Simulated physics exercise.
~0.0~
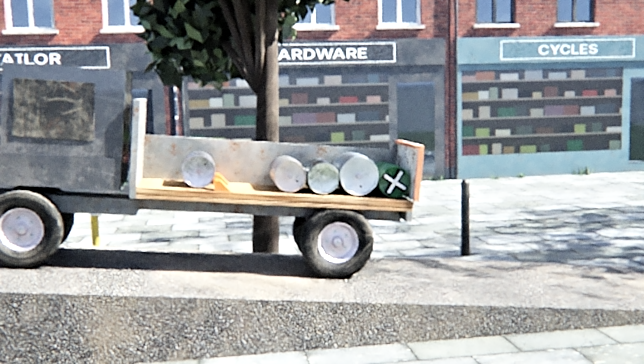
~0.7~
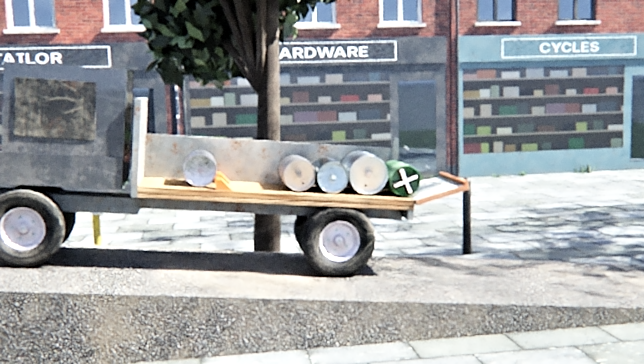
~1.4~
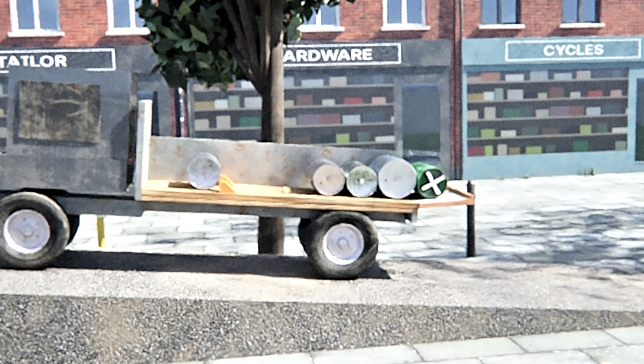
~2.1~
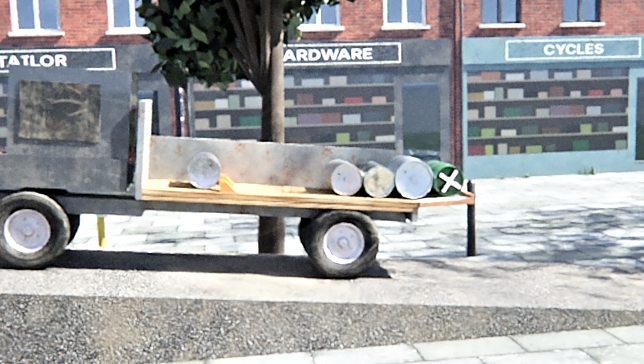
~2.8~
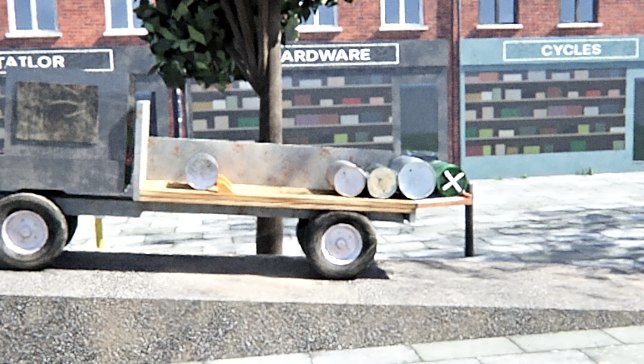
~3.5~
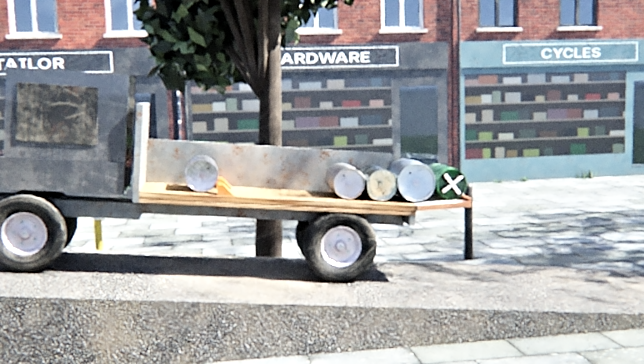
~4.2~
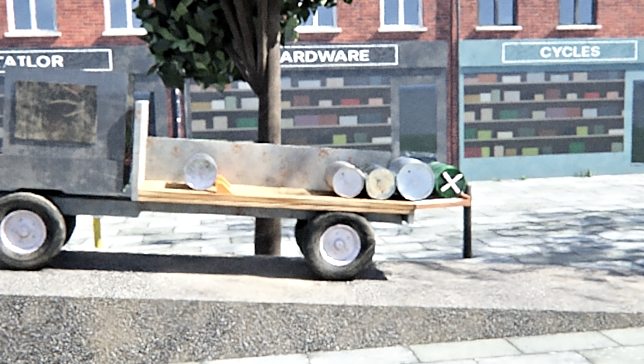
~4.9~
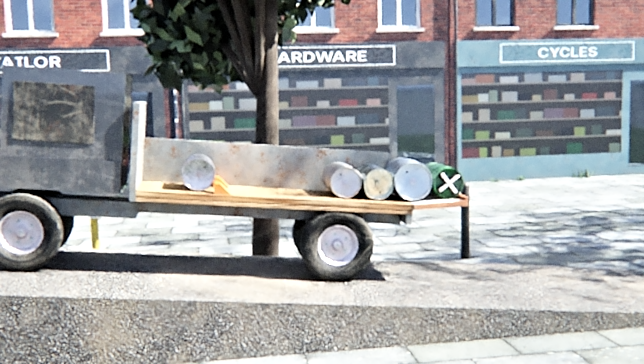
The truck's tailgate drops and four kegs roll right, the green one stopping on the gate.
